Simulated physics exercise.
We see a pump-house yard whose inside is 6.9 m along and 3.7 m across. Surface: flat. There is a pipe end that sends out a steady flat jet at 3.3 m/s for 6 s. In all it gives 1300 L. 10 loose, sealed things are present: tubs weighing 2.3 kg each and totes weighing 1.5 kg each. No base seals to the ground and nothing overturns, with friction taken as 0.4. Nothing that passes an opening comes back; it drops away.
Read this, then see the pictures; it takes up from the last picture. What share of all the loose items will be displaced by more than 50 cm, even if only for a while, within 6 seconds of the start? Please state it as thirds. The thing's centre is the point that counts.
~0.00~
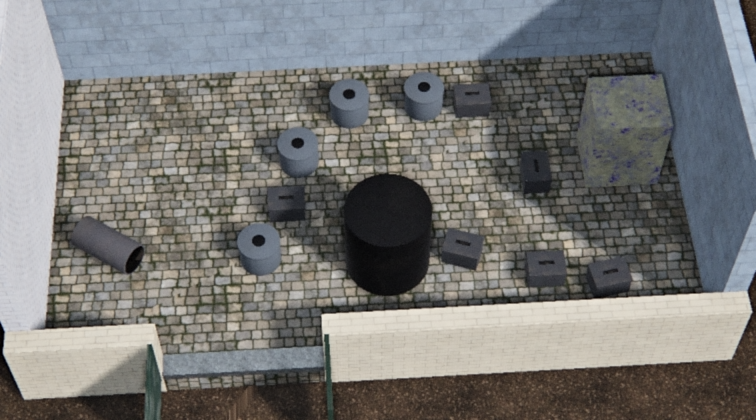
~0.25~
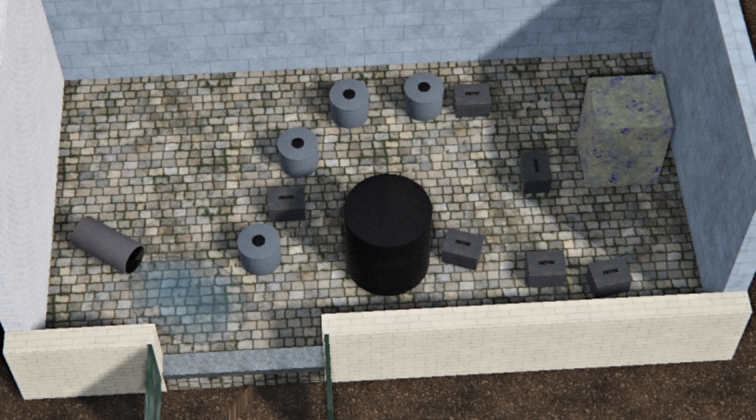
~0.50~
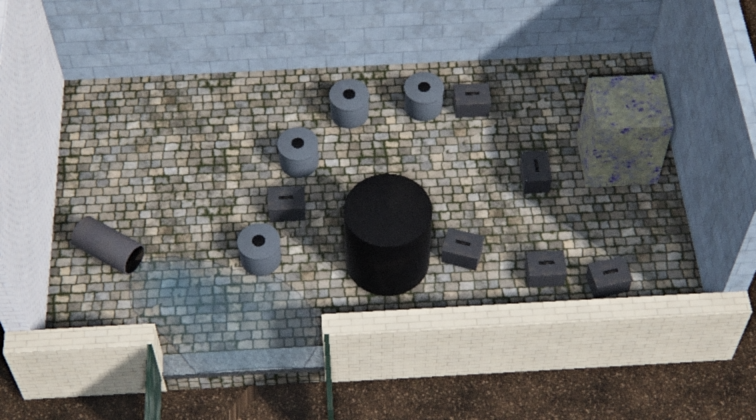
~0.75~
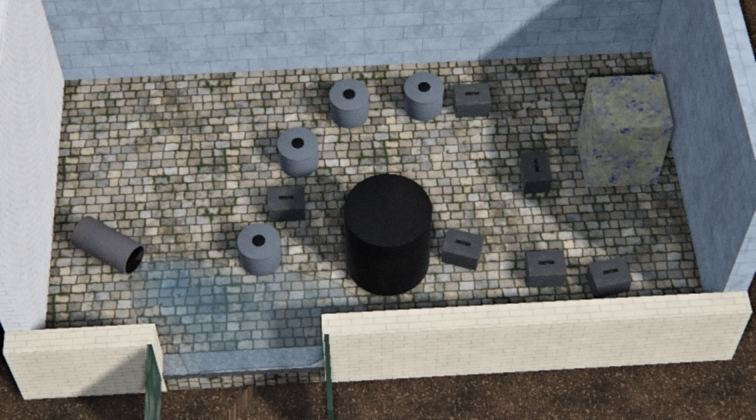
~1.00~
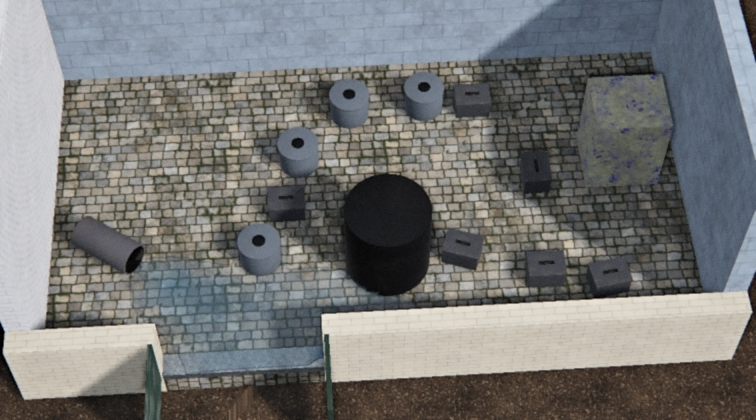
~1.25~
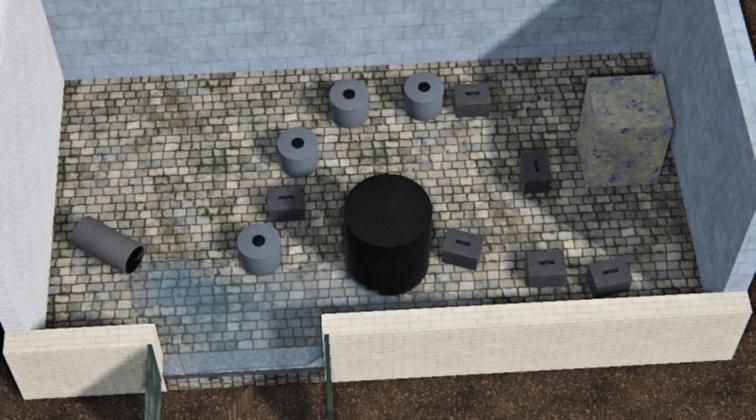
That would be a minority below one third.
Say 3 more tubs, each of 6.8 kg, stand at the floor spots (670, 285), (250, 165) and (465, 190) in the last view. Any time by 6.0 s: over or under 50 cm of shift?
First exceeds it, then stays within it, then stays within it.
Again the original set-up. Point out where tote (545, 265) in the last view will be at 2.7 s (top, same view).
Near (582, 225).
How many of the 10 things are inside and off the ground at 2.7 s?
1 at that moment.
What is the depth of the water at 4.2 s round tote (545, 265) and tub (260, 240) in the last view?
Depths: Near 5 cm, then near 1 cm.
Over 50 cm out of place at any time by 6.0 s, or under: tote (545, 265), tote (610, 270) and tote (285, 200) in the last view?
In that order: Exceeds it, then exceeds it, then does not reach it.
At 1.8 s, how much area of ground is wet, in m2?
The covered patch comes to about 4.5 m2.
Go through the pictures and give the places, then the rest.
In the first frame, a tub at (349, 95) rests on the ground; a tote at (610, 272), on the bottom; 0.0 m2 under water; 0 of 10 have shifted.
In the second frame, a tub at (349, 95) rests on the ground; a tote at (610, 272) rests on the ground; 0.9 m2 under water; 0 of 10 have shifted.
In the third frame, a tub at (349, 95) rests on the ground; a tote at (610, 272), on the bottom; 1.9 m2 under water; 0 of 10 have shifted.
In the fourth frame, a tub at (349, 95) rests on the ground; a tote at (610, 272), on the bottom; 2.4 m2 under water; 0 of 10 have shifted.
In the fifth frame, a tub at (349, 95) rests on the ground; a tote at (610, 272), on the bottom; 2.9 m2 under water; 0 of 10 have shifted.
In the sixth frame, a tub at (349, 95) rests on the ground; a tote at (610, 272) rests on the ground; 3.3 m2 under water; 0 of 10 have shifted.
After 1.8 s 0 of 10 are over 50 cm from their spots; 0 afloat.
After 2.7 s 2 of 10 are over 50 cm from their spots; 1 afloat.
After 4.2 s 2 of 10 are over 50 cm from their spots; 2 afloat.
After 6.0 s 3 of 10 are over 50 cm from their spots, and 3 have been at some point; 2 afloat.
